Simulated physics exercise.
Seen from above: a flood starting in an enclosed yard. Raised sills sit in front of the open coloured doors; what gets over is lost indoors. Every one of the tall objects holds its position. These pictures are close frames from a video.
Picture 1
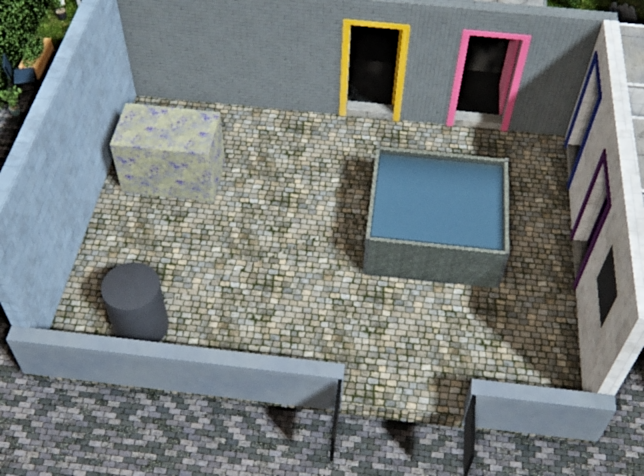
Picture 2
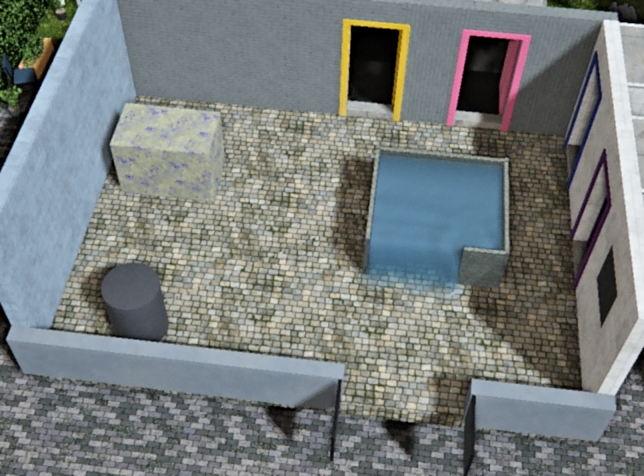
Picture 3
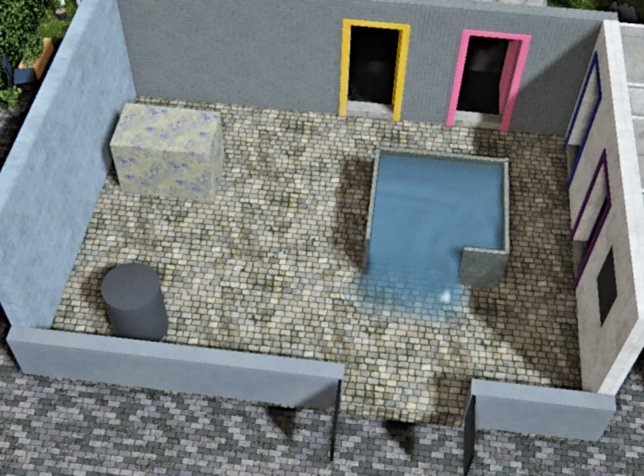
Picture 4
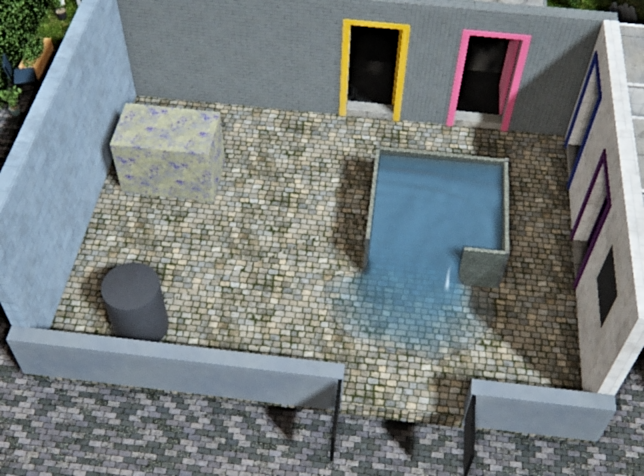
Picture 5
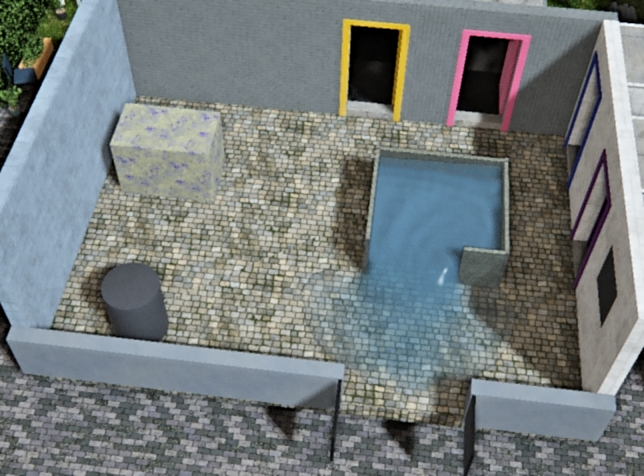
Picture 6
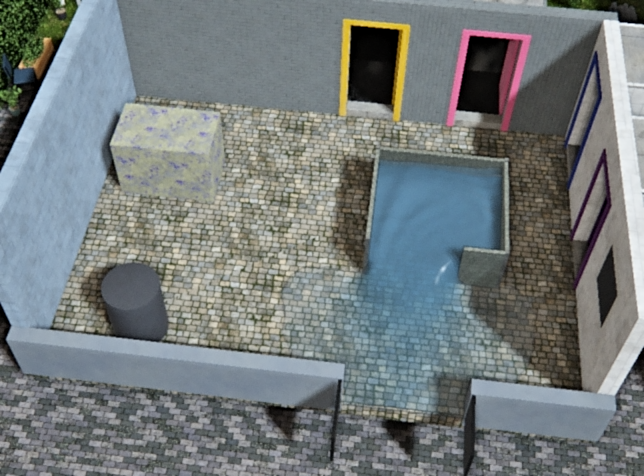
Water sits still in a square tank in a walled yard with yellow and pink doorways, a patterned block and a dark cylinder. It pours out through a gap in the tank's front wall, then spreads across the cobbles toward the viewer and leftward, reaching the opening in the low front wall.
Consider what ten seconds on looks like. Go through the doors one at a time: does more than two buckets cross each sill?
Purple door: Two buckets at most, pink door: Two buckets at most, blue door: Two buckets at most, yellow door: Two buckets at most.
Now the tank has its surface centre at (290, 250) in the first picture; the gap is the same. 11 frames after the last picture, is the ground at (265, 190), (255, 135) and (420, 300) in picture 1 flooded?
Points in turn: Not reached; not reached; inundated.
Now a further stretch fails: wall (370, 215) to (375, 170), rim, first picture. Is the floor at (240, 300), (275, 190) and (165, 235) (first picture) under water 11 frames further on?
Submerged, submerged, submerged.
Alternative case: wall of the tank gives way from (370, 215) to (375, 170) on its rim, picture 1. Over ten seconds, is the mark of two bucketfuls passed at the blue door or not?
Blue remains below.
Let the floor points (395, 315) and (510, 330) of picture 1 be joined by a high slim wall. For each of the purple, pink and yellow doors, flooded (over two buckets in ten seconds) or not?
Log - purple: Above the line; pink: Below the line; yellow: Below the line.
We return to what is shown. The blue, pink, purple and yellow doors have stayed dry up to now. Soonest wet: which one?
The one in purple comes first.
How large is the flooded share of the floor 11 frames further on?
I'd put it at roughly 25 per cent.
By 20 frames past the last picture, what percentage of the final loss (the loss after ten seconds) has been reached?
It would be around 65 %.
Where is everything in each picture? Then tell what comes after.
The first picture shows still water in the tank at (439, 201).
In the second picture, water pours out at (413, 266) and has run to (360, 275).
In the third picture, water pours out at (413, 267) and has run to (462, 317).
In the fourth picture, the front is at (441, 354), out from the gap at (413, 268).
In the fifth picture, the front is at a hidden place, out from the gap at (413, 268).
In the sixth picture, the front is at a hidden place, out from the gap at (413, 268).
A moment on, water covers 20 % of the floor; the purple door not reached, the pink door not reached, the blue door not reached, the yellow door not reached.
Next, water covers 25 % of the floor; the purple door not reached, the pink door not reached, the blue door not reached, the yellow door not reached.
Then, water covers 45 % of the floor; the purple door wet at the sill, nothing in, the pink door not reached, the blue door not reached, the yellow door not reached.
Later, water covers 70 % of the floor; the purple door wet at the sill, nothing in, the pink door wet at the sill, nothing in, the blue door wet at the sill, nothing in, the yellow door not reached.
In the end, water covers 95 % of the floor; the purple door wet at the sill, nothing in, the pink door wet at the sill, nothing in, the blue door wet at the sill, nothing in, the yellow door wet at the sill, nothing in.
